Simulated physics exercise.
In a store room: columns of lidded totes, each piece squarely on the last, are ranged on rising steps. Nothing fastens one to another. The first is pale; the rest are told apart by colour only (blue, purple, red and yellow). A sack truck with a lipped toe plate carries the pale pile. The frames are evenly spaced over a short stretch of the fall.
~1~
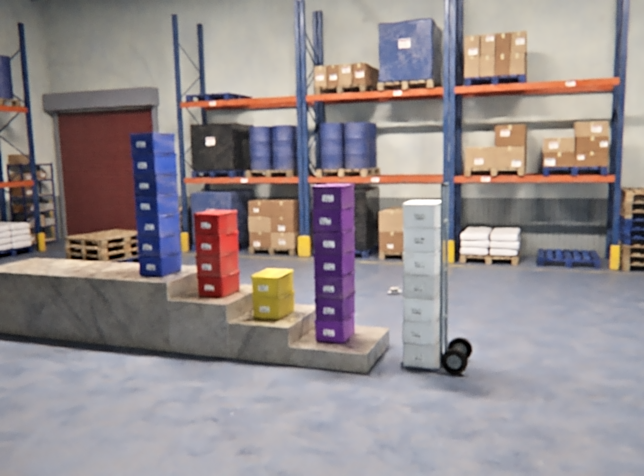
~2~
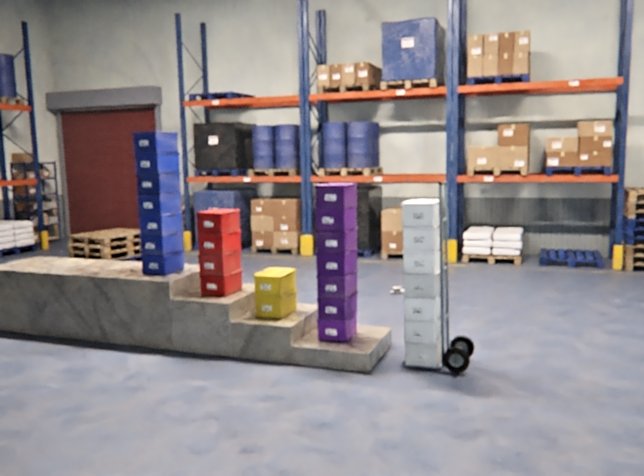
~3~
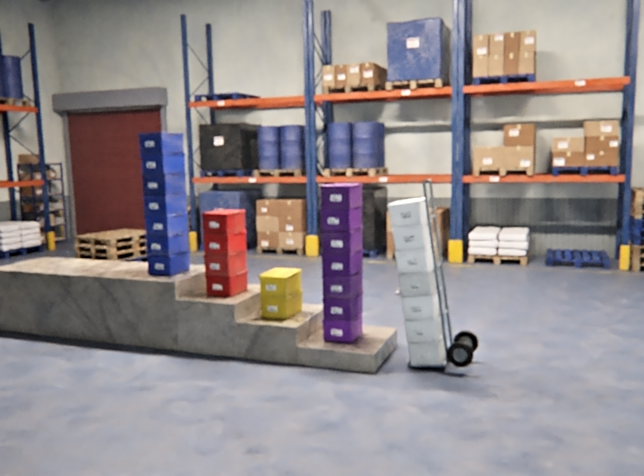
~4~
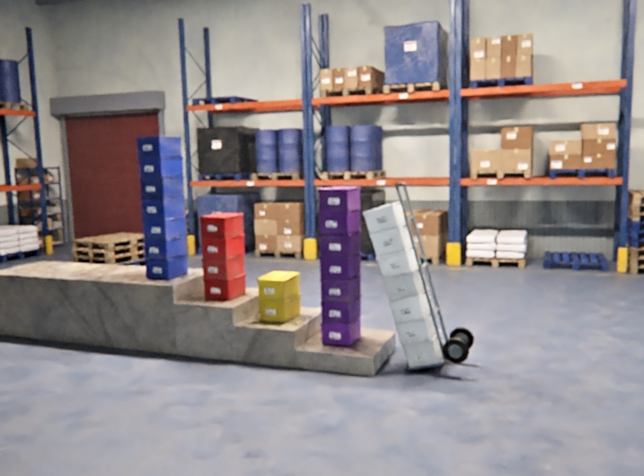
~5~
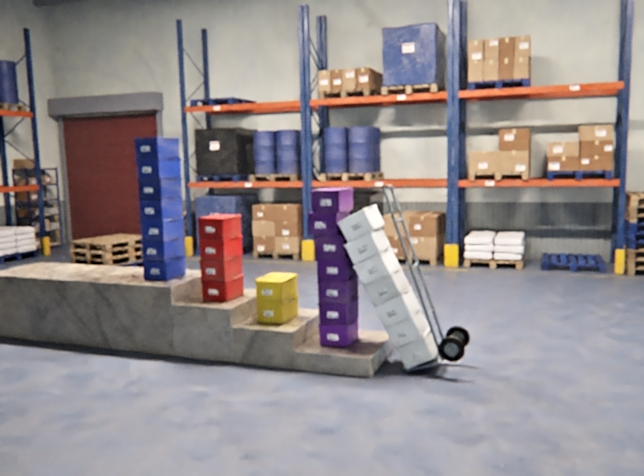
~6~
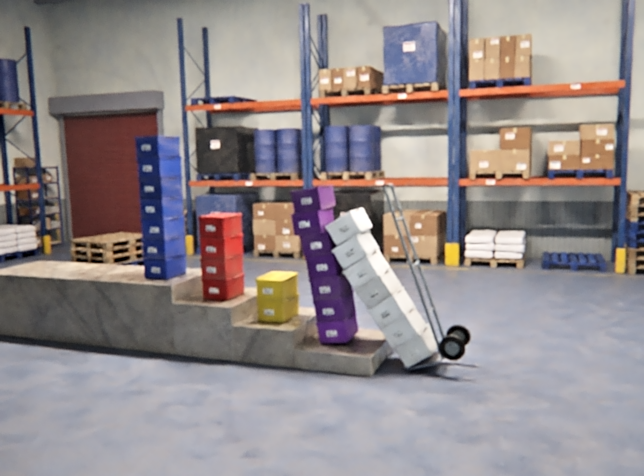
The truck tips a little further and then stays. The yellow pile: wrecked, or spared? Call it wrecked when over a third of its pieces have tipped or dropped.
In the end the yellow column mostly stays up.
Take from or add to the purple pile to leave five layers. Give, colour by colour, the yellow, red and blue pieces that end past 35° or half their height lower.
Down at the end: Yellow 0, red 0, blue 0.
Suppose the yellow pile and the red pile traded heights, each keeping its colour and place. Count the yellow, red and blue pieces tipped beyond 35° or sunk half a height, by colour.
Down at the end: Yellow 3, red 0, blue 0.
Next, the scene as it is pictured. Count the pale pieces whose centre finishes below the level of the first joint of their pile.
The count is 1.
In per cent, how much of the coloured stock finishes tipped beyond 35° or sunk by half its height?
About 35 per cent.
Just after the last frame, 7 of the pale pile down; none of the 2 yellow totes down (0 of 20 in all colours); top yellow tote unmoved; top purple tote tilted a little.
A moment on, 7 of the pale pile down; none of the 2 yellow totes down (0 of 20 in all colours); top yellow tote unmoved; top purple tote tilted clearly, a little lower.
Further on, 7 of the pale pile down; none of the 2 yellow totes down (7 of 20 in all colours); top yellow tote moved half its height; top purple tote tilted well over, about its own height lower.
Then, 7 of the pale pile down; none of the 2 yellow totes down (7 of 20 in all colours); top yellow tote tilted a little; top purple tote tilted well over, some two heights lower.
When it is over, 7 of the pale pile down; none of the 2 yellow totes down (7 of 20 in all colours); top yellow tote tilted a little; top purple tote tilted steeply, some two heights lower. In pixels of the last frame, middles, top yellow tote near (256, 286), top purple tote near (218, 244).
